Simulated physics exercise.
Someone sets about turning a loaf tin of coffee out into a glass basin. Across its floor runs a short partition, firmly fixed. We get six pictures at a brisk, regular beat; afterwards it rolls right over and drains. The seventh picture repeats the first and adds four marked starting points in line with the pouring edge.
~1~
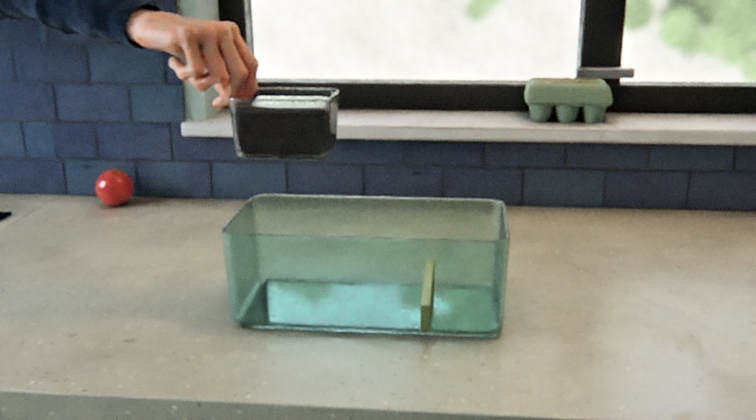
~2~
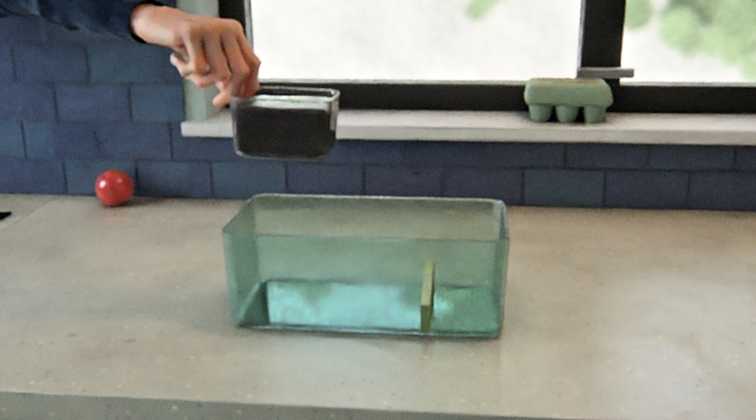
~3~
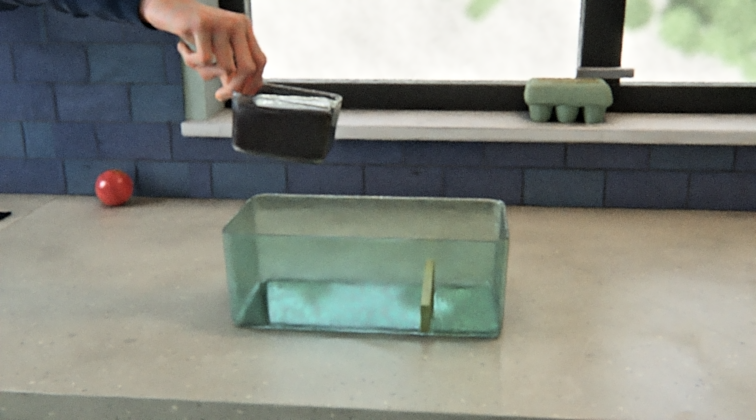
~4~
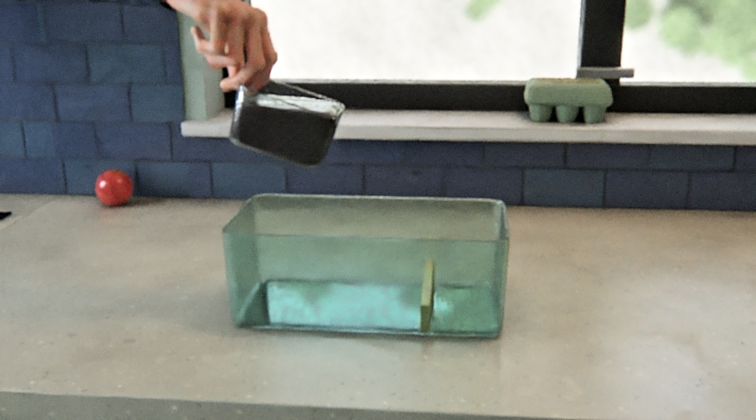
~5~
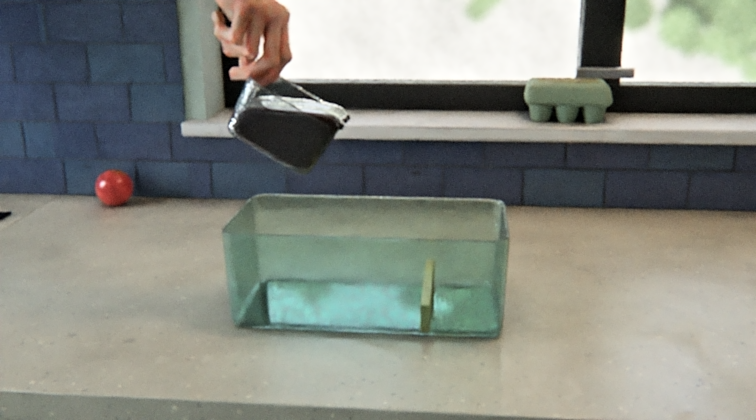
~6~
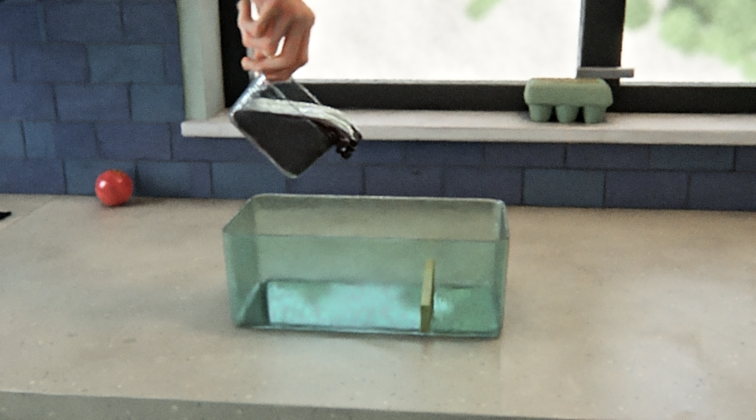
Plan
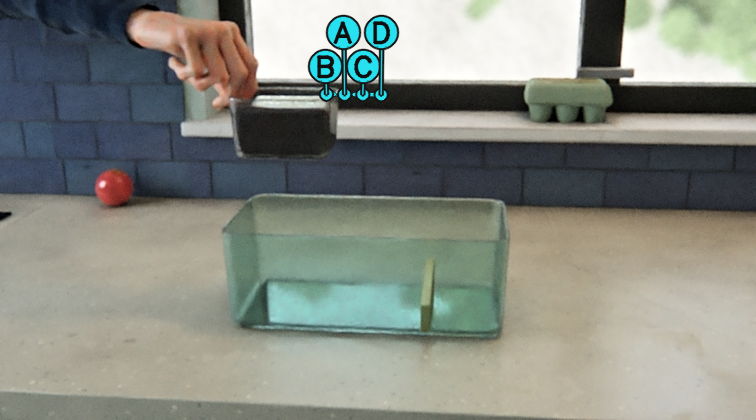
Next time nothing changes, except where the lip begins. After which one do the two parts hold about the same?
The answer is spot D.
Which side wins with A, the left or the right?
More ends on the left.
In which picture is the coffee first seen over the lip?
Picture 5.
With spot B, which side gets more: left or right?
The left one.
On the marked copy, A at (344, 94); B at (326, 94); C at (362, 94); D at (381, 94).
With A, about 91 % ends left of the wall and 9 % right of it.
With B, about 86 % ends left of the wall and 12 % right of it.
With C, about 73 % ends left of the wall and 26 % right of it.
With D, about 46 % ends left of the wall and 52 % right of it.
